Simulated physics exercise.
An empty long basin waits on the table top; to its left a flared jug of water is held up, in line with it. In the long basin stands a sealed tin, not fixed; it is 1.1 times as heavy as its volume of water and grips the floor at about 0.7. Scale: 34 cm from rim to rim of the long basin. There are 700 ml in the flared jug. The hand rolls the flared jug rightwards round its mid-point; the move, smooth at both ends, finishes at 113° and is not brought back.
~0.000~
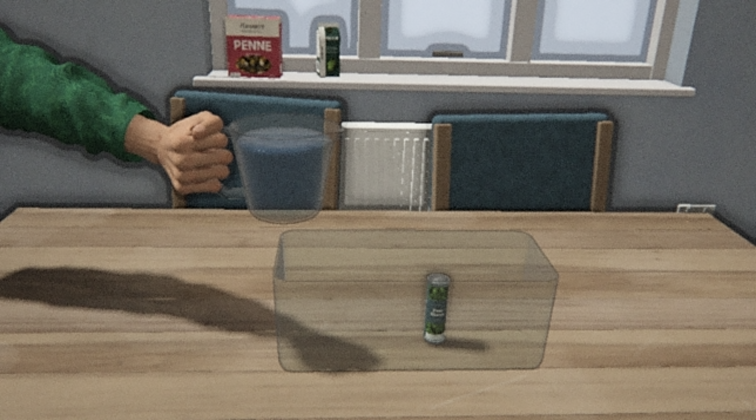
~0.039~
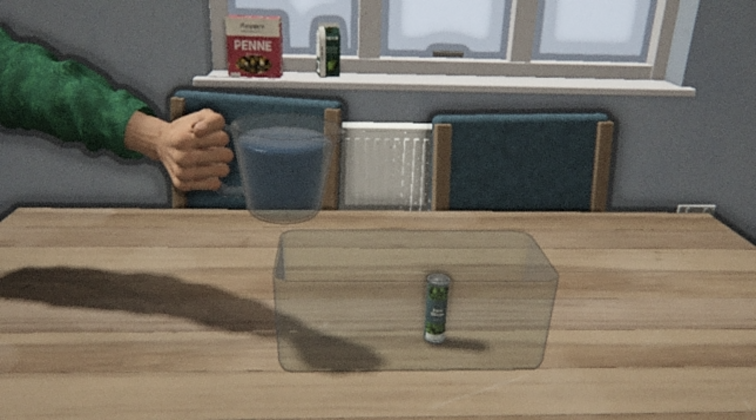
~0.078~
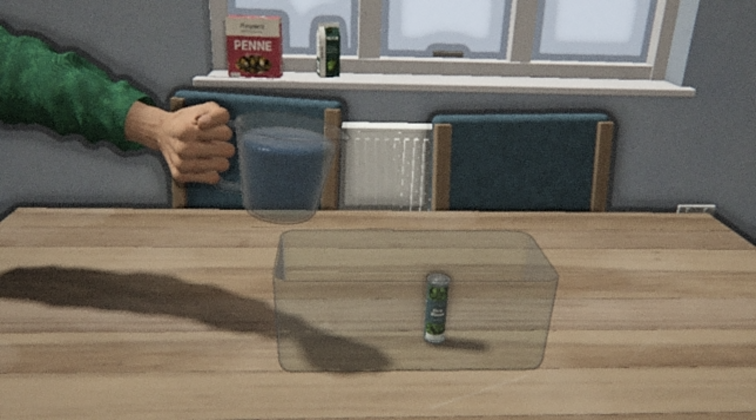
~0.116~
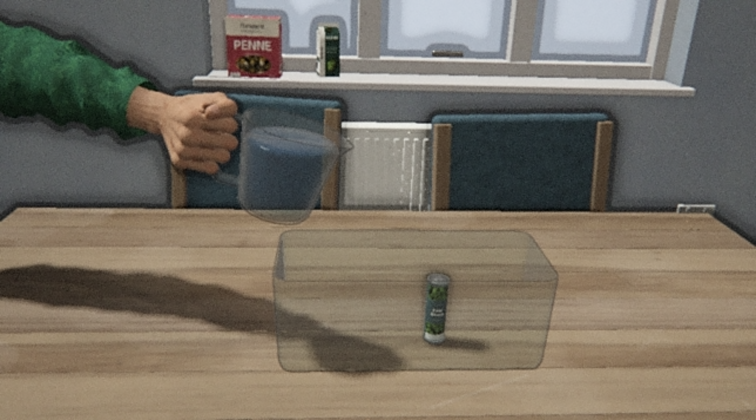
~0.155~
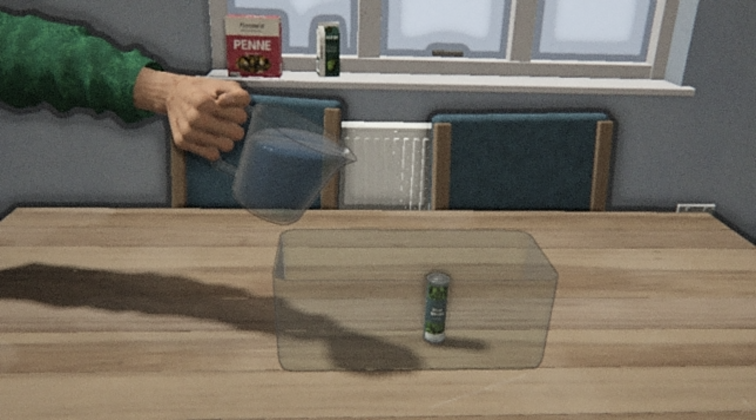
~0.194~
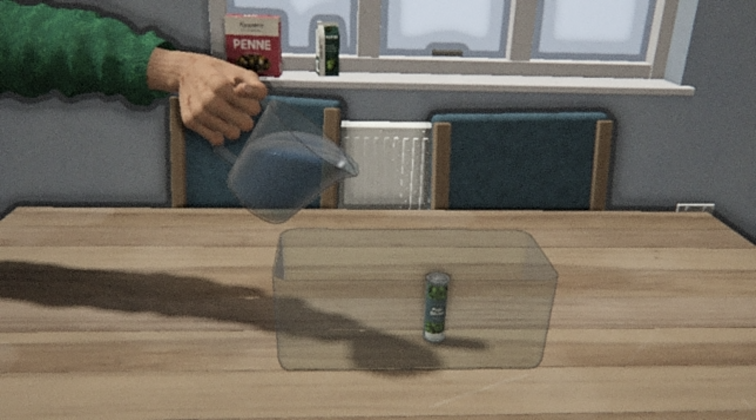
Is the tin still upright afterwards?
The tin stays up.
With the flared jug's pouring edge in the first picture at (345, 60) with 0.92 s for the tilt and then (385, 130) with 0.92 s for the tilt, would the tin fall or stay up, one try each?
First it goes over; then it topples.
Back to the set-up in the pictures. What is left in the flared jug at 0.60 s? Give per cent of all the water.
Some 2 per cent.
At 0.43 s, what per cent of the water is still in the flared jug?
Near 30 in a hundred.
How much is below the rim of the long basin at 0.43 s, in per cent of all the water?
Near 50 in a hundred.
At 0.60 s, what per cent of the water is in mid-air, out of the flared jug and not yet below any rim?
Near 4 in a hundred.
By 0.43 s the tilt is 110° and 30 per cent is still to pour; the tin stands where it began.
By 0.60 s the tilt is 113° and 2 per cent is still to pour; the tin stands where it began.
By 0.78 s the tilt is 113° and 0 per cent is still to pour; the tin stands where it began.
By 0.98 s the tilt is 113° and 0 per cent is still to pour; the tin stands where it began.
At rest the tin stands where it began.
